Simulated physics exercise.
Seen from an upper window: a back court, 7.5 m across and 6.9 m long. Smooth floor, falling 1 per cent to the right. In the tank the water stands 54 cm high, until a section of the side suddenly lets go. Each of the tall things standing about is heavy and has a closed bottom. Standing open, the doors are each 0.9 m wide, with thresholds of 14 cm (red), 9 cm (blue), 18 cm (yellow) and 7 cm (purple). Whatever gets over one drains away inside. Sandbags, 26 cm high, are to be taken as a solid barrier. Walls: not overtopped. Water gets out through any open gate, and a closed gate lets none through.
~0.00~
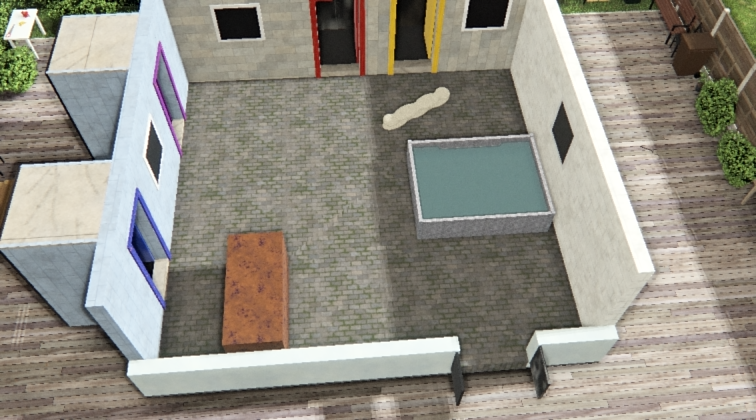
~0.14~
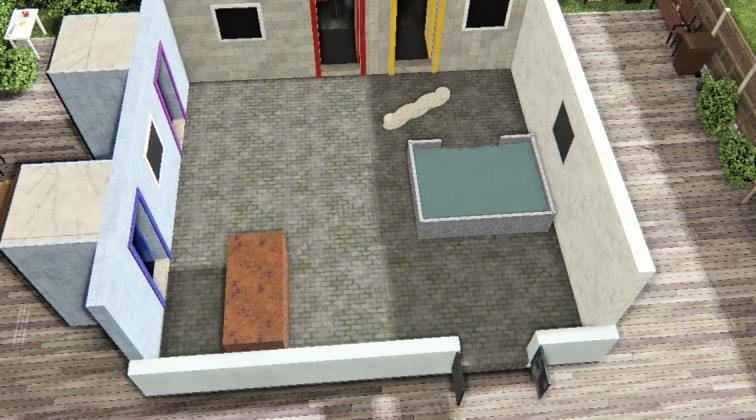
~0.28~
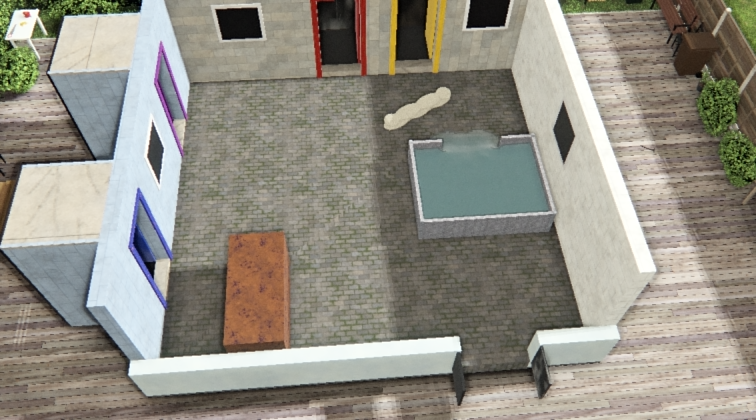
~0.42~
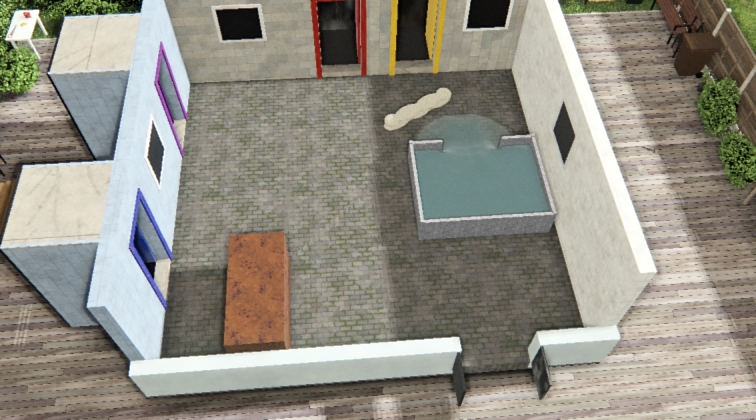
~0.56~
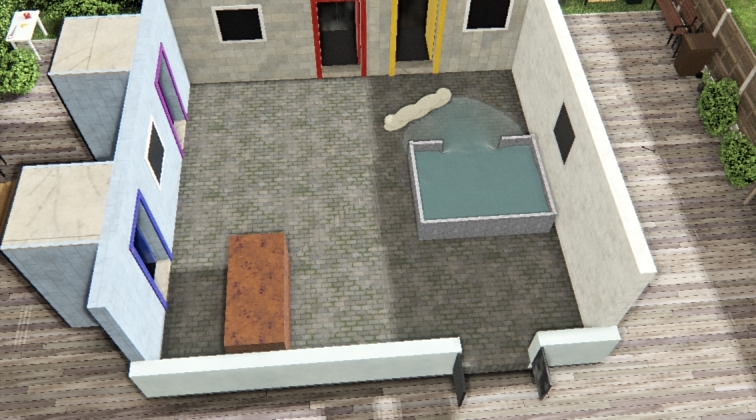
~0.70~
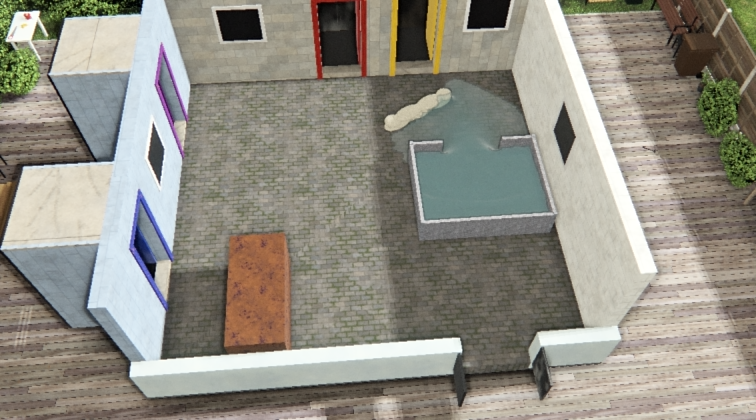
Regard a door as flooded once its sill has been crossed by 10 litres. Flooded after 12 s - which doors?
Outcome: At the red door the amount will stay short of the limit; at the blue door the amount will stay short of the limit; at the yellow door the amount will stay short of the limit; at the purple door the amount will stay short of the limit.
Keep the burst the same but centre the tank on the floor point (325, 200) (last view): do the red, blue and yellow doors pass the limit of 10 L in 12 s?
Measured against that limit, red comes out beyond it, blue short of it and yellow short of it.
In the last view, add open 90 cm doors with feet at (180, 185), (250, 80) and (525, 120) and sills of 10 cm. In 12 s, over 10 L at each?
In sequence the answers are less than that, less than that and more than that.
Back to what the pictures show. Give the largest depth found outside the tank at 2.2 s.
I'd put it at close to 39 cm.
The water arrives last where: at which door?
Door: Blue.
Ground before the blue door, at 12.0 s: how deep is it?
The depth comes to around 3.0 centimetres.
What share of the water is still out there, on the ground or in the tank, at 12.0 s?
98 %.
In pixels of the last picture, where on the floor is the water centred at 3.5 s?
At about (464, 149).
After 1.4 s water covers 15 % of the floor and is deepest (42 cm) near (510, 71); red door not reached, blue door not reached, yellow door 2 cm at the sill, 0 L in, purple door not reached.
After 2.2 s water covers 20 % of the floor and is deepest (39 cm) near (502, 71); red door not reached, blue door not reached, yellow door 5 cm at the sill, 0 L in, purple door not reached.
After 3.5 s water covers 35 % of the floor and is deepest (28 cm) near (533, 154); red door 5 cm at the sill, 0 L in, blue door not reached, yellow door 10 cm at the sill, 0 L in, purple door not reached.
After 7.0 s water covers 75 % of the floor and is deepest (18 cm) near (528, 135); red door 2 cm at the sill, 0 L in, blue door not reached, yellow door 6 cm at the sill, 0 L in, purple door 7 cm at the sill, 0 L in.
After 12.0 s water covers 95 % of the floor and is deepest (12 cm) near (512, 76); red door 2 cm at the sill, 0 L in, blue door 3 cm at the sill, 0 L in, yellow door 4 cm at the sill, 0 L in, purple door 4 cm at the sill, 1 L in.
